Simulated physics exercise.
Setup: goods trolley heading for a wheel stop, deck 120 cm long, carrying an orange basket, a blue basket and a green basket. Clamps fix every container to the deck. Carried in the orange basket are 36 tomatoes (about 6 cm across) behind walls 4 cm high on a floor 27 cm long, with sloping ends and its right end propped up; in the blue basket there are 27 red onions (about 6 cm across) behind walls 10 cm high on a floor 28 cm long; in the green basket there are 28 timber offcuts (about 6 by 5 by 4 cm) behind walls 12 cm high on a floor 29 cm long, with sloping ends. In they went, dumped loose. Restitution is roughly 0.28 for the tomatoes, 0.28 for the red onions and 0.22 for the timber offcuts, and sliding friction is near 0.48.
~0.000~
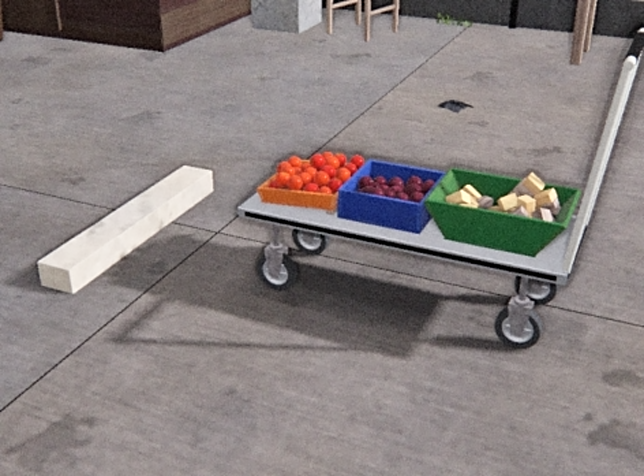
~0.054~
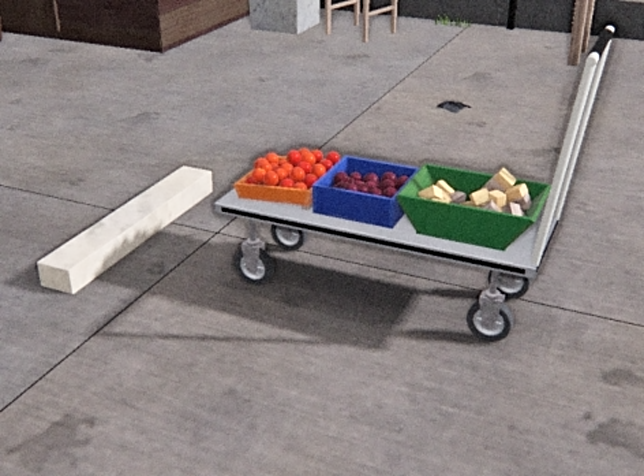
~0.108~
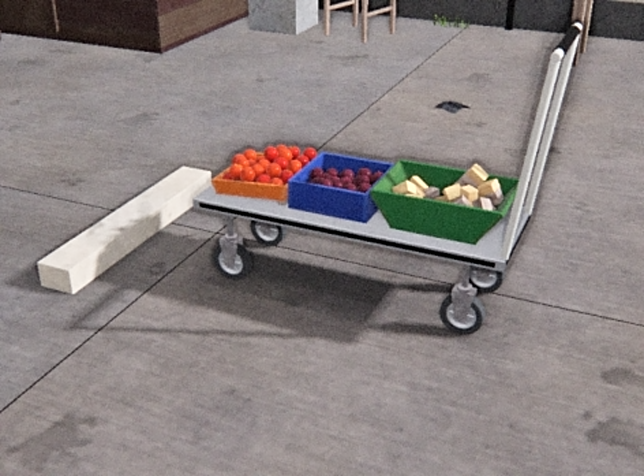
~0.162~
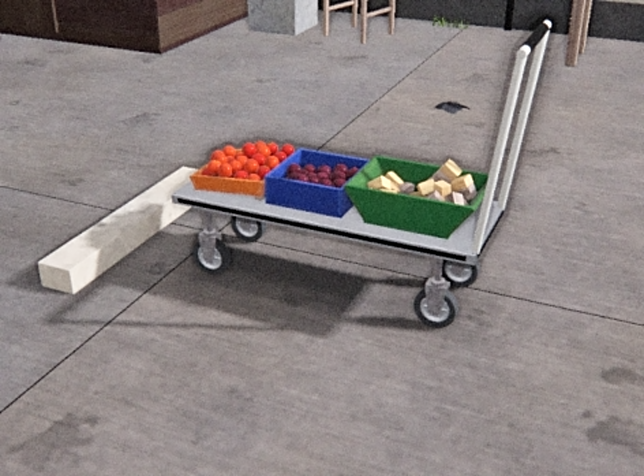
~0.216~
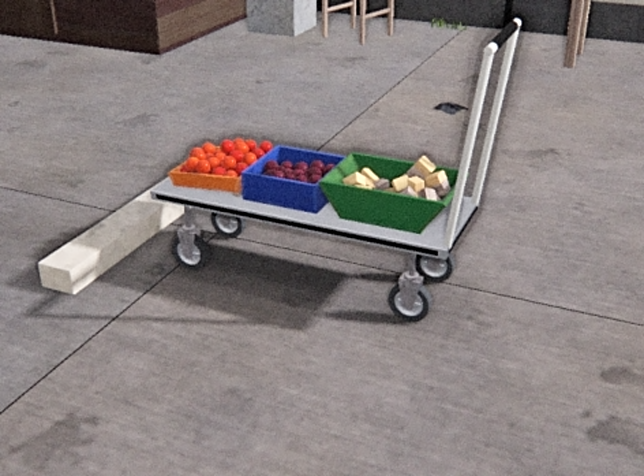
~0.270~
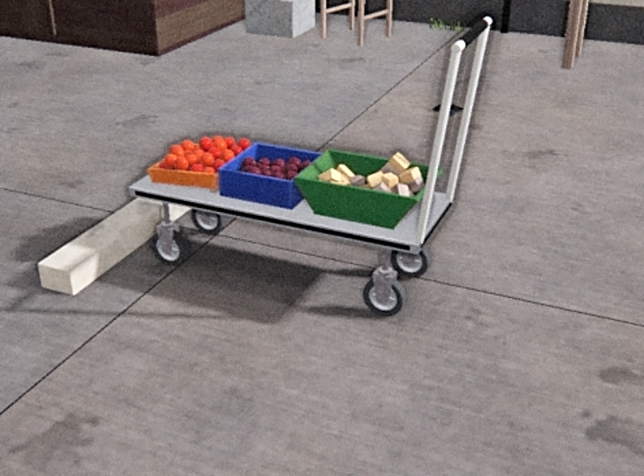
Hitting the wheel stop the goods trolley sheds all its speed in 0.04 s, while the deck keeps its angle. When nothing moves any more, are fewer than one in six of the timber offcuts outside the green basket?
Yes, fewer than one in six are.
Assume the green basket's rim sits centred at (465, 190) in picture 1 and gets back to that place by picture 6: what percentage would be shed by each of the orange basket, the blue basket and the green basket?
That would give orange basket 30 %, blue basket 0 % and green basket 0 %.
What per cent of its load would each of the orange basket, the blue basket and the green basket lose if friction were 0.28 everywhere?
Orange basket 40, blue basket 0, green basket 0 per cent.
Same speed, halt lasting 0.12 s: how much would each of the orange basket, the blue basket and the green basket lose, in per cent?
Result - orange basket: 30 percent, blue basket: 0 percent, green basket: 0 percent.
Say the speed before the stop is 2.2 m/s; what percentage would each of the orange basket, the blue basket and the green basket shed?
Then the orange basket sheds 40 per cent of its load, the blue basket 0 per cent, and the green basket 0 per cent.
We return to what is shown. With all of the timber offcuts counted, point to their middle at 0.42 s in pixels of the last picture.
(326, 180).
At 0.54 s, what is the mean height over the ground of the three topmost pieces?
About 50 cm up, on average.
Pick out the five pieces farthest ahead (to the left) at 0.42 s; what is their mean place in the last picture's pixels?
About (137, 142).
After 0.32 s, impact.
After 0.42 s, the orange basket is down by 4 of 36, the blue basket has all 27 and the green basket has all 28.
After 0.54 s, the orange basket is down by 12 of 36, the blue basket has all 27 and the green basket has all 28.
After 0.77 s, the orange basket is down by 14 of 36, the blue basket has all 27 and the green basket has all 28.
Outcome (at 1.27 s), the orange basket is down by 14 of 36, the blue basket has all 27 and the green basket has all 28. Asked share, 0 of 28, 0 per cent.
